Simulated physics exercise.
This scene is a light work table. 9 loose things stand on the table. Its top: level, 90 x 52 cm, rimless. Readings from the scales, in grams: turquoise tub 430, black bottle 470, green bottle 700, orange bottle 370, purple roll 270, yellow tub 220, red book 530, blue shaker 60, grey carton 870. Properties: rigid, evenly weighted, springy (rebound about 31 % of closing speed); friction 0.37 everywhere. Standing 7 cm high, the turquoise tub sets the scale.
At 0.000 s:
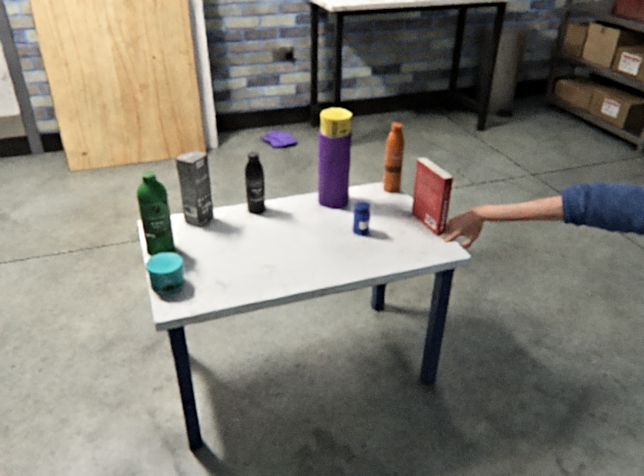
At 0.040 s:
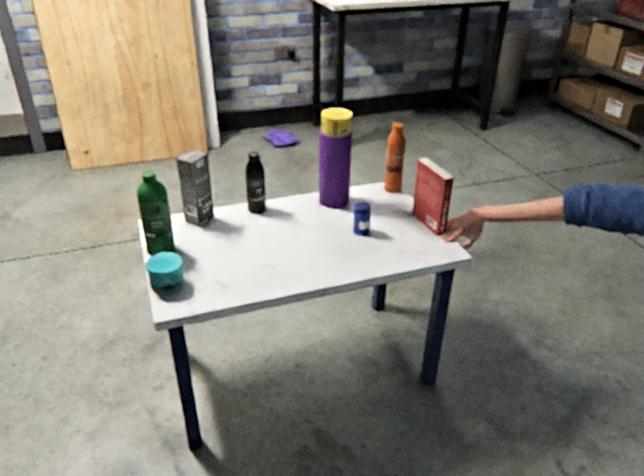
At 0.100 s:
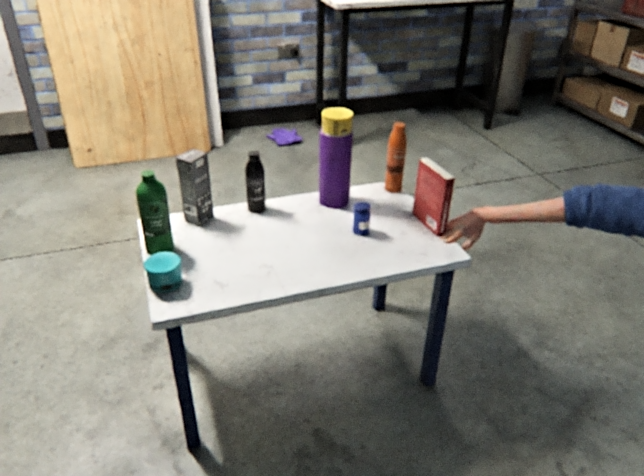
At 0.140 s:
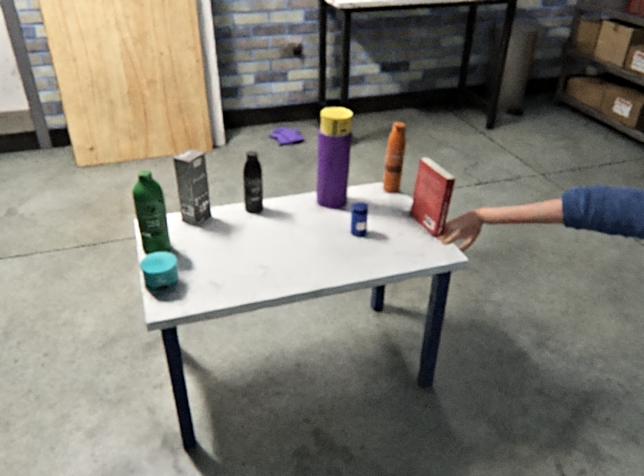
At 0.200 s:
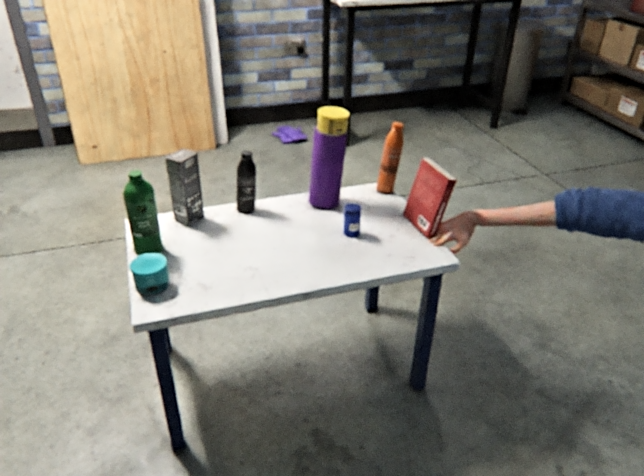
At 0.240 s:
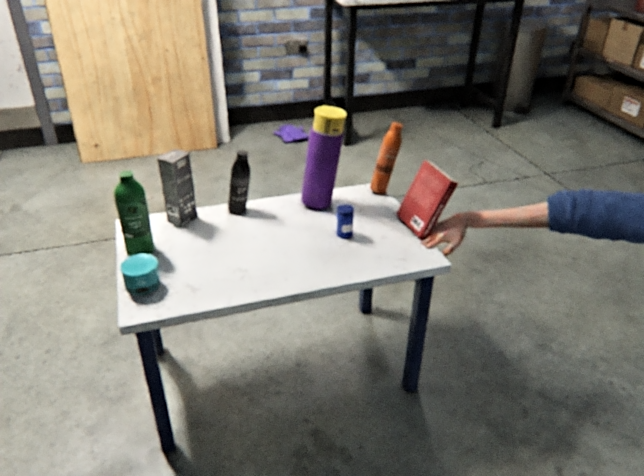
A hand at the right edge of a white table cluttered with bottles and containers stayed nearly still, then pushed the table slightly left as the red book and the tall purple container leaned right.
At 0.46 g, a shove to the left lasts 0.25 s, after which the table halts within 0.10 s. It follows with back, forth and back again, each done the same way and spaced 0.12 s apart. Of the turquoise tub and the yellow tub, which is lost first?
The former of the two.
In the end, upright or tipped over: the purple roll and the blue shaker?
Final state - purple roll: Goes over; blue shaker: Remains on its base.
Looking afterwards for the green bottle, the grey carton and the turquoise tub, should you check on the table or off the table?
Once it all settles, the green bottle leaves its surface, the grey carton stays on its surface and the turquoise tub leaves its surface.
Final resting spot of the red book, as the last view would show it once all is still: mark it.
About (372, 357).
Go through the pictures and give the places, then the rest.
In the first frame, turquoise tub (166, 274); yellow tub (336, 123).
In the second frame, orange bottle (395, 158); purple roll (335, 168).
In the third frame, red book (432, 197); blue shaker (362, 219).
In the fourth frame, table shifted 1 cm; red book (431, 197) tilted 4°; grey carton (193, 188).
In the fifth frame, table shifted 4 cm; red book (428, 198) tilted 14°; green bottle (142, 213).
In the sixth frame, table shifted 7 cm; turquoise tub (141, 275); yellow tub (330, 121) tilted 8°.
By 0.74 s, table shifted 10 cm; turquoise tub, green bottle and orange bottle now off the table; yellow tub tilted 26° near (271, 128); black bottle on its side.
By 1.24 s, table shifted 13 cm; black bottle now off the table; yellow tub on its side near (256, 213); grey carton on its side.
When it is over (4.0 s), off the table, turquoise tub, black bottle, green bottle, orange bottle and red book; lying over on the table, purple roll, yellow tub and grey carton; not toppled but over 5 cm from the start, blue shaker. End places, in pixels of the last picture, turquoise tub near (147, 418), yellow tub near (318, 234). Turquoise tub went at 0.56 s; yellow tub went at 0.78 s.
